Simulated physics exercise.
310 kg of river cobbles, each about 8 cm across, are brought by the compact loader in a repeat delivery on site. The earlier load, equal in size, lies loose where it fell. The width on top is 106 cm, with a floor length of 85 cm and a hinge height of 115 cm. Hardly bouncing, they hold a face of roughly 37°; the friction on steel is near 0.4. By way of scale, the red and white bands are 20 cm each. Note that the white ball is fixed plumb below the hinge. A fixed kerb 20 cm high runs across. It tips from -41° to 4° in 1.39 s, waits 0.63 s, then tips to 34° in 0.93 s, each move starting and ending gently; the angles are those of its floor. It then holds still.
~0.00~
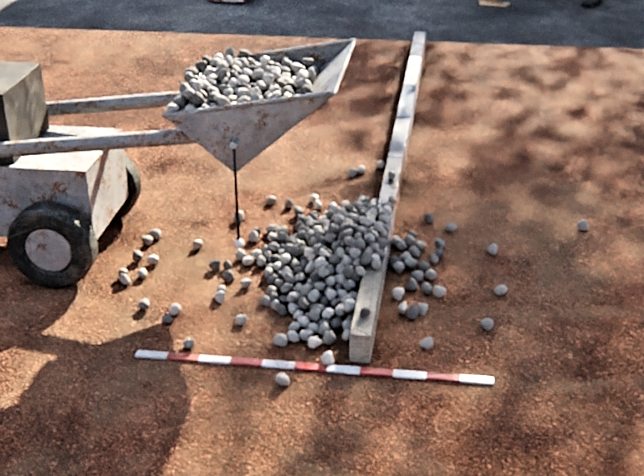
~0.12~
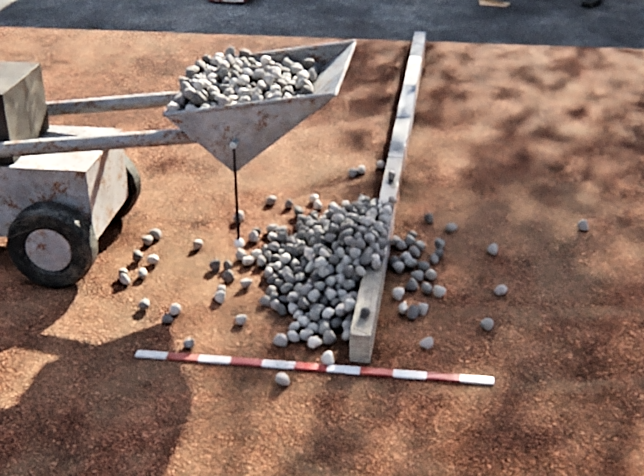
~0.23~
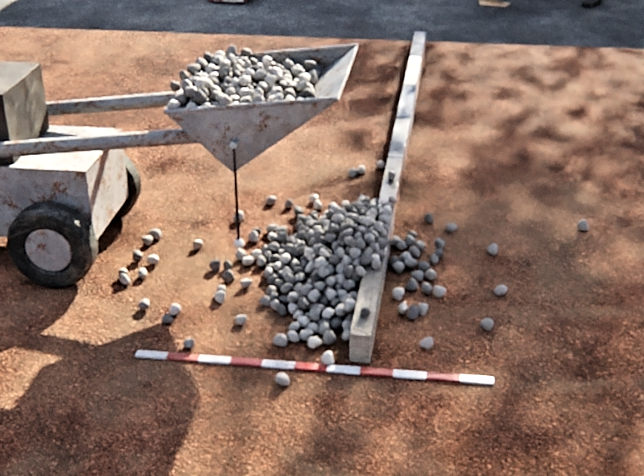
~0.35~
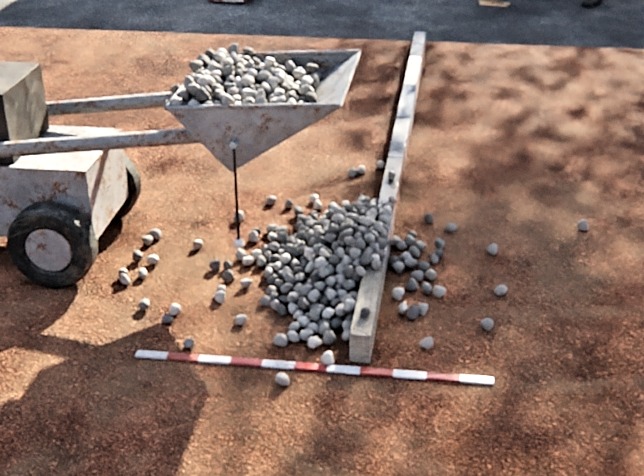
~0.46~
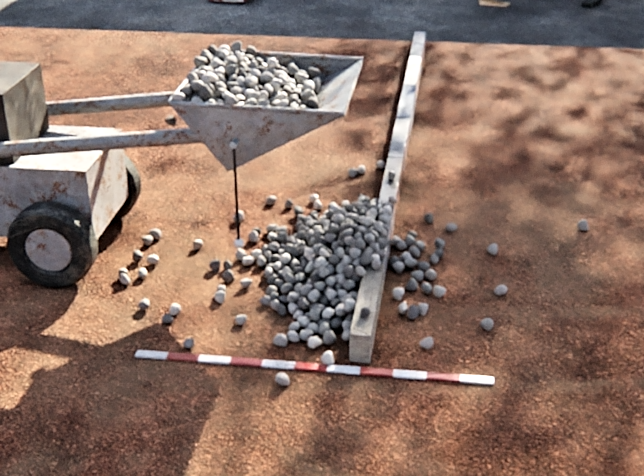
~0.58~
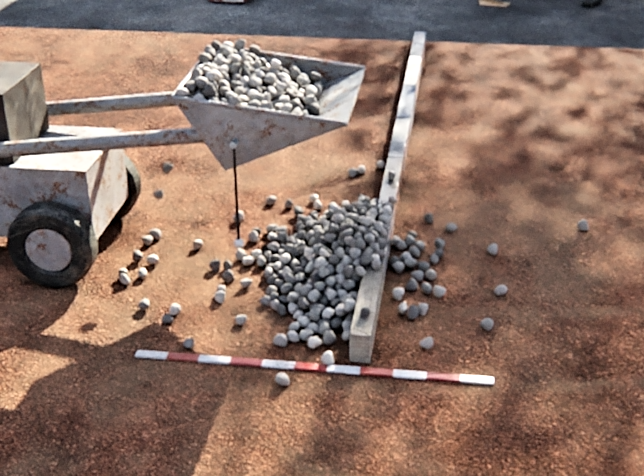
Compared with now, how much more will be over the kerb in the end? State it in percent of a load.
Close to 63 parts in a hundred.
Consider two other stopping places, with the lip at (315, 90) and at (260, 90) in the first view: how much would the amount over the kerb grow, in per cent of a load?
The first would add around 40 per cent, the second around 0 per cent.
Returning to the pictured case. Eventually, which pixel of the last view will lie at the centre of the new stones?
Roughly at pixel (406, 259).
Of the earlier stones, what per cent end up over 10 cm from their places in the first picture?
I'd say roughly 5 per cent of them.
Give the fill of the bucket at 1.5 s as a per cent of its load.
Close to 100 in a hundred.
After 1.0 s the floor is at -3°; in per cent of one load, 100 in the bucket, 97 on this side of the kerb, 7 over the kerb; the foremost stones are at (479, 261).
After 1.5 s the floor is at 4°; in per cent of one load, 100 in the bucket, 97 on this side of the kerb, 7 over the kerb; the foremost stones are at (479, 261).
After 3.4 s the floor is at 34°; in per cent of one load, 14 in the bucket, 150 on this side of the kerb, 39 over the kerb; the foremost stones are at (513, 280).
After 5.9 s the floor is at 34°; in per cent of one load, 0 in the bucket, 133 on this side of the kerb, 70 over the kerb; the foremost stones are at (588, 276). Net gain over the kerb, 63.
